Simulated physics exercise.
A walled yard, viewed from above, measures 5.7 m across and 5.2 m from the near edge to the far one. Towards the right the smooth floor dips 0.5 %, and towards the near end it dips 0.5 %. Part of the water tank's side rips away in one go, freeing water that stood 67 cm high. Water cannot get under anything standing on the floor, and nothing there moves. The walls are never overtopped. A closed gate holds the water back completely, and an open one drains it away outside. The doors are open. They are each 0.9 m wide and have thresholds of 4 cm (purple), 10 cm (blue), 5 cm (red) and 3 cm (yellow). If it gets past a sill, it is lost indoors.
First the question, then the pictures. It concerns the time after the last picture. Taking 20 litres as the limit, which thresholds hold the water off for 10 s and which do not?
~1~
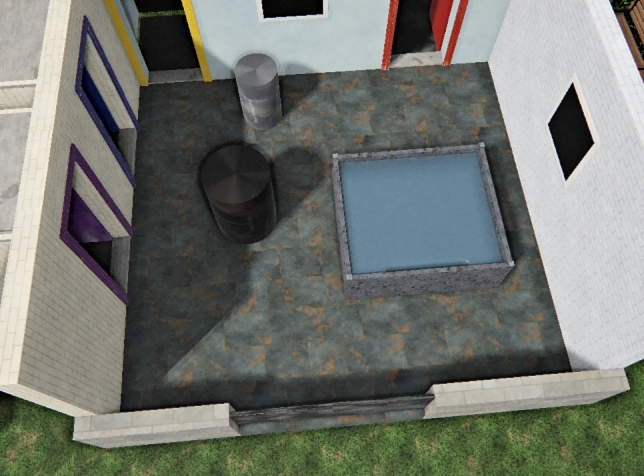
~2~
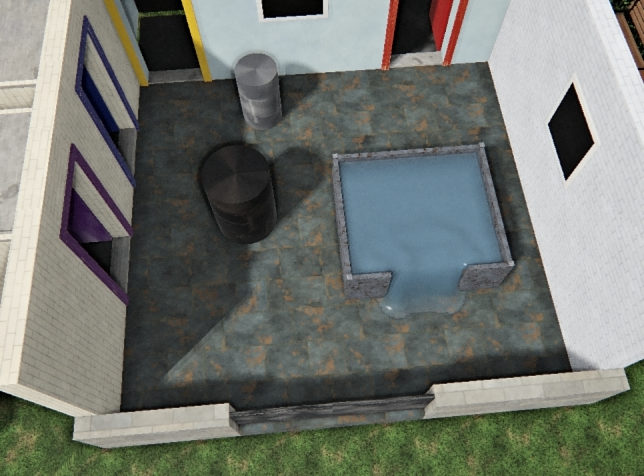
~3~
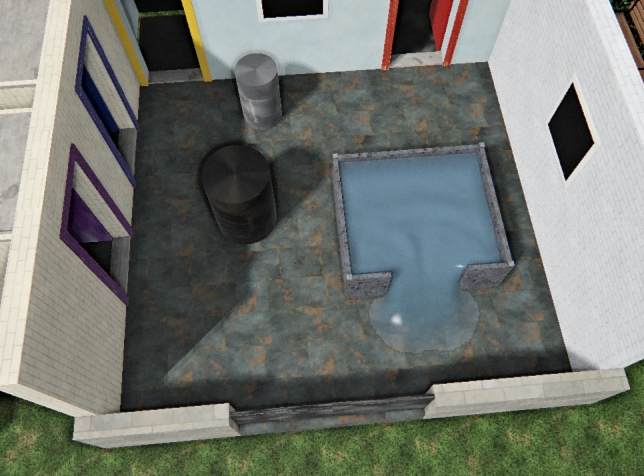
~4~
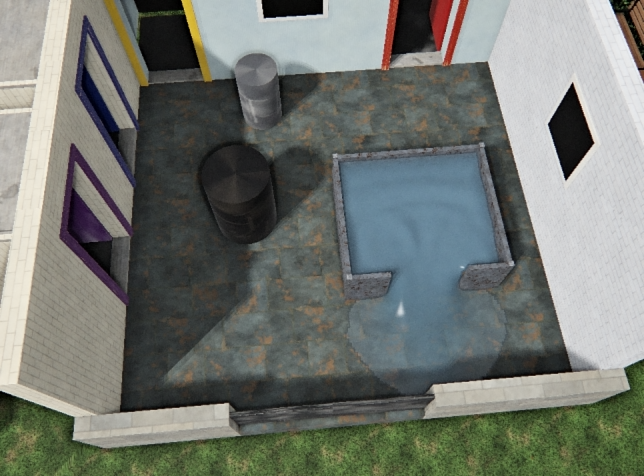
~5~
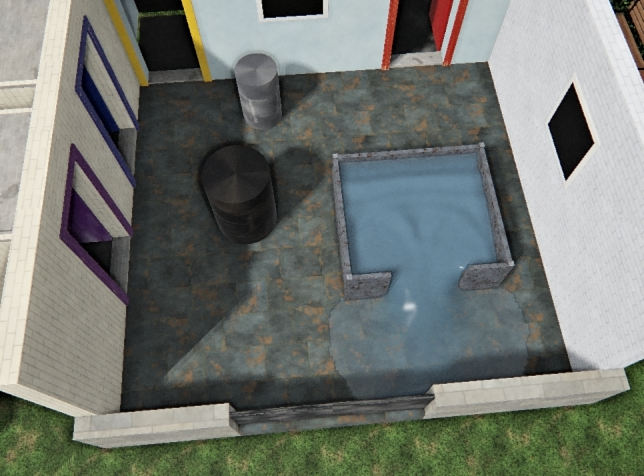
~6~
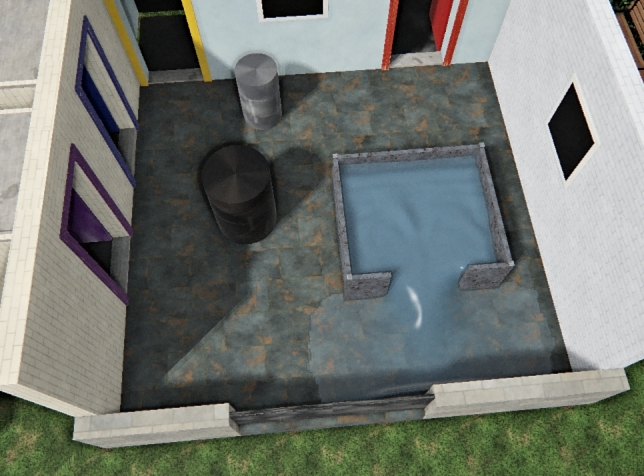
At the end, at the purple door I expect the water to rise above the limit. At the blue door I expect the water to hold within the limit. At the red door I expect the water to rise above the limit. At the yellow door I expect the water to rise above the limit.
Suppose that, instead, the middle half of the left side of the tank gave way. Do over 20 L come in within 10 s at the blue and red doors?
Door blue stays within, door red stays within.
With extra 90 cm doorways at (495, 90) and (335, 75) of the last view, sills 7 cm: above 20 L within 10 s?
Door 1: Higher; door 2: Lower.
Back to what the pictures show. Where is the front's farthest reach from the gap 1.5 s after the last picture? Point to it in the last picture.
Roughly at pixel (121, 422).
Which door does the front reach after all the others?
The yellow door.
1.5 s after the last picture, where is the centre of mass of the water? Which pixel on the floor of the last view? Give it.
The water's centre is around (408, 285).
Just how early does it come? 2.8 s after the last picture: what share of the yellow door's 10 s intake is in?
Roughly 0 percent is in by then.
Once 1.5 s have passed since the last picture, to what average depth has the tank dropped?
I'd put the mean depth near 34 centimetres.
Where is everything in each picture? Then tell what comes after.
The water tank at (418, 211) is whole and still, 67 cm deep, in the first frame.
The front is at (385, 306), 0.5 m from the gap at (423, 284); 0.2 m2 of floor is under water; 67 cm left at the back of the water tank, in the second frame.
The front is at (399, 345), 0.8 m from the gap at (423, 284); 0.8 m2 of floor is under water; 67 cm left at the back of the water tank, in the third frame.
The front is at a hidden place, 1.4 m from the gap at (423, 285); 1.9 m2 of floor is under water; 65 cm left at the back of the water tank, in the fourth frame.
Water pours out at (423, 284) and has run 1.6 m, to a hidden place; typically 6 cm deep outside, 57 cm at the water tank's back, in the fifth frame.
Water pours out at (423, 284) and has run 1.9 m, to a hidden place; typically 7 cm deep outside, 57 cm at the water tank's back, in the sixth frame.
Then, 0.7 s after the last picture water covers 20 % of the floor and is deepest (54 cm) near (567, 382); purple door not reached, blue door not reached, red door not reached, yellow door not reached.
Then, 1.5 s after the last picture water covers 35 % of the floor and is deepest (42 cm) near (567, 382); purple door not reached, blue door not reached, red door not reached, yellow door not reached.
Then, 2.8 s after the last picture water covers 60 % of the floor and is deepest (30 cm) near (482, 63); purple door 10 cm at the sill, 11 L in, blue door 2 cm at the sill, 0 L in, red door 8 cm at the sill, 2 L in, yellow door not reached.
Then, 5.3 s after the last picture water covers 90 % of the floor and is deepest (18 cm) near (473, 72); purple door 7 cm at the sill, 36 L in, blue door 5 cm at the sill, 0 L in, red door 11 cm at the sill, 42 L in, yellow door 9 cm at the sill, 29 L in.
Then, 9.3 s after the last picture water covers 100 % of the floor and is deepest (10 cm) near (553, 384); purple door 5 cm at the sill, 48 L in, blue door 9 cm at the sill, 0 L in, red door 7 cm at the sill, 83 L in, yellow door 8 cm at the sill, 134 L in.
